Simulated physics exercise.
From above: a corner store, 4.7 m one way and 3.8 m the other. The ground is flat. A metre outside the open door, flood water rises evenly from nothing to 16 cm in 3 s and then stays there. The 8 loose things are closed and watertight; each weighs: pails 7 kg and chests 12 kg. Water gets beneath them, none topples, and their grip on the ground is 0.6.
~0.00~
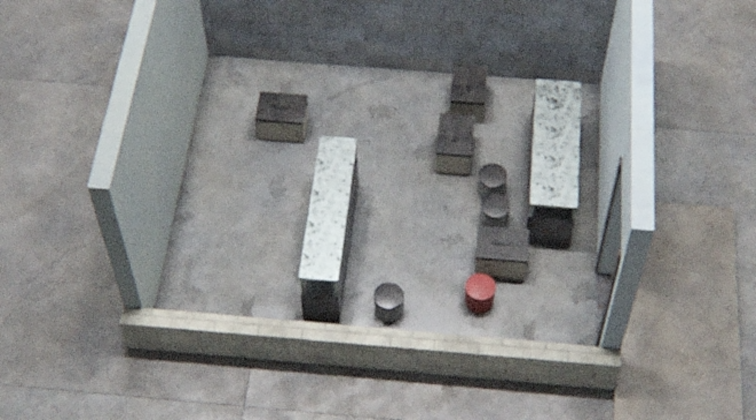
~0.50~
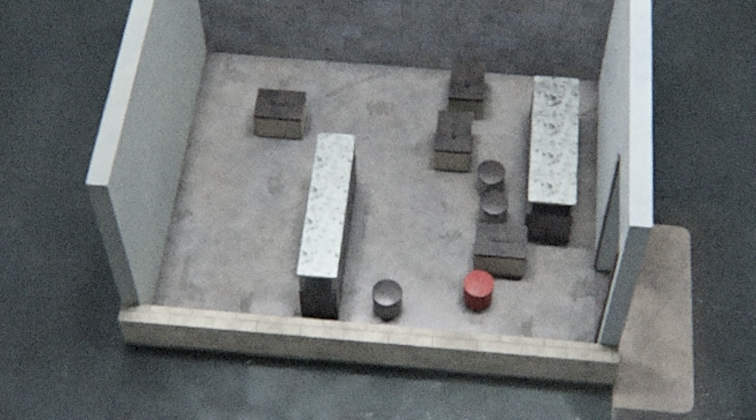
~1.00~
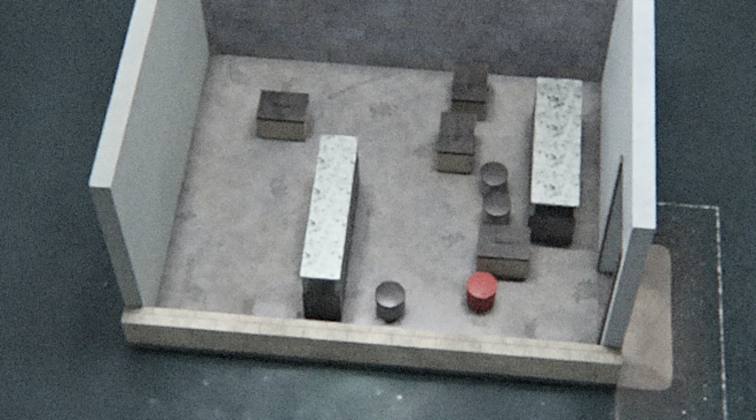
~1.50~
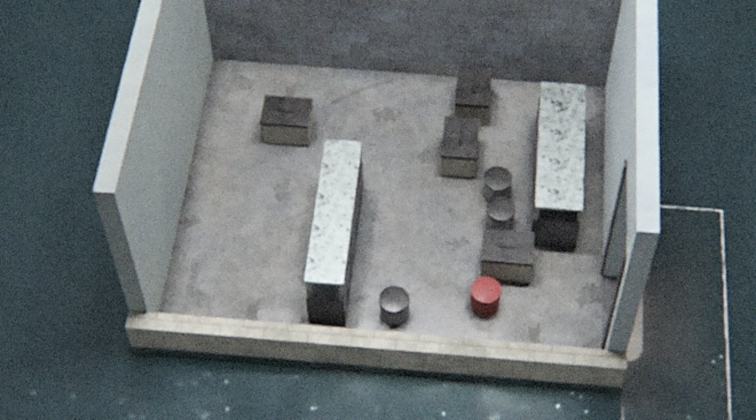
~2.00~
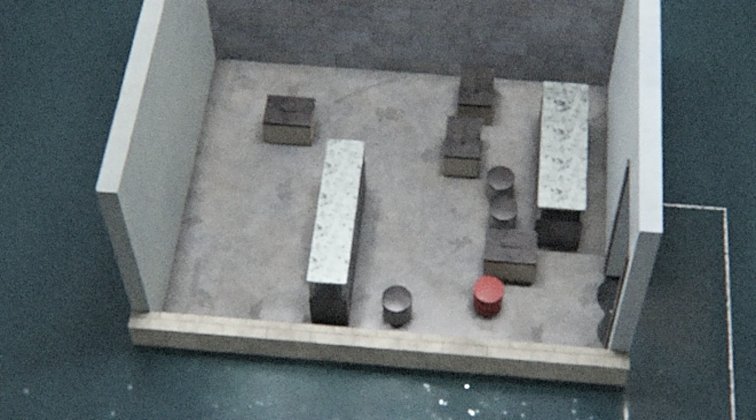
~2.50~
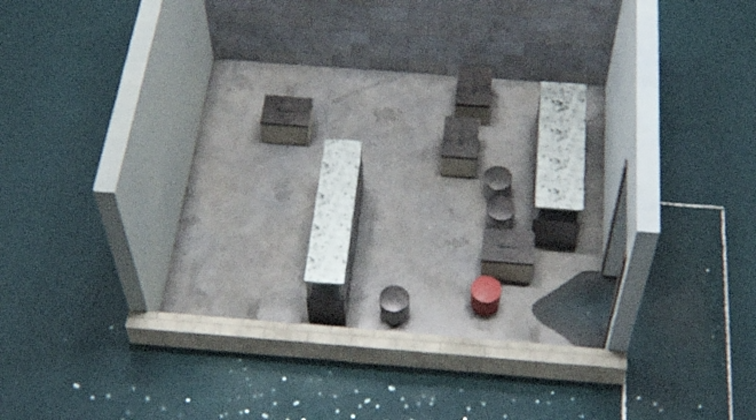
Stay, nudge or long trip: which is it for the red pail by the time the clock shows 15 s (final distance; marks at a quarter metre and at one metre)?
The red pail gets carried off.
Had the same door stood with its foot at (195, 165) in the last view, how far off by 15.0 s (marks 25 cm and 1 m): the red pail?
Then the red pail holds its place.
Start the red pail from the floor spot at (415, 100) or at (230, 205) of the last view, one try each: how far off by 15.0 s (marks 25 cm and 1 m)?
In turn: It stays put; it stays put.
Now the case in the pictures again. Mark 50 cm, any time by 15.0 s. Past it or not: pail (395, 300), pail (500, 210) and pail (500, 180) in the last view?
In turn: Over, less, short of it.
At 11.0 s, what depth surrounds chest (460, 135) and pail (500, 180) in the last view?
About 4 and 3 cm.
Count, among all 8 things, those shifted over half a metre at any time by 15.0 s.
That makes 6.
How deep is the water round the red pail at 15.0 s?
Roughly 6 cm.
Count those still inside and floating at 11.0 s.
2 of them.
After 3.5 s the red pail is near (486, 289), 0.0 m from its start, aground; 0 afloat.
After 6.8 s the red pail is near (430, 295), 0.6 m from its start, afloat; 2 afloat.
After 11.0 s the red pail is near (413, 204), 1.3 m from its start, afloat; 2 afloat.
After 15.0 s the red pail is near (420, 121), 2.3 m from its start, aground; 4 afloat.
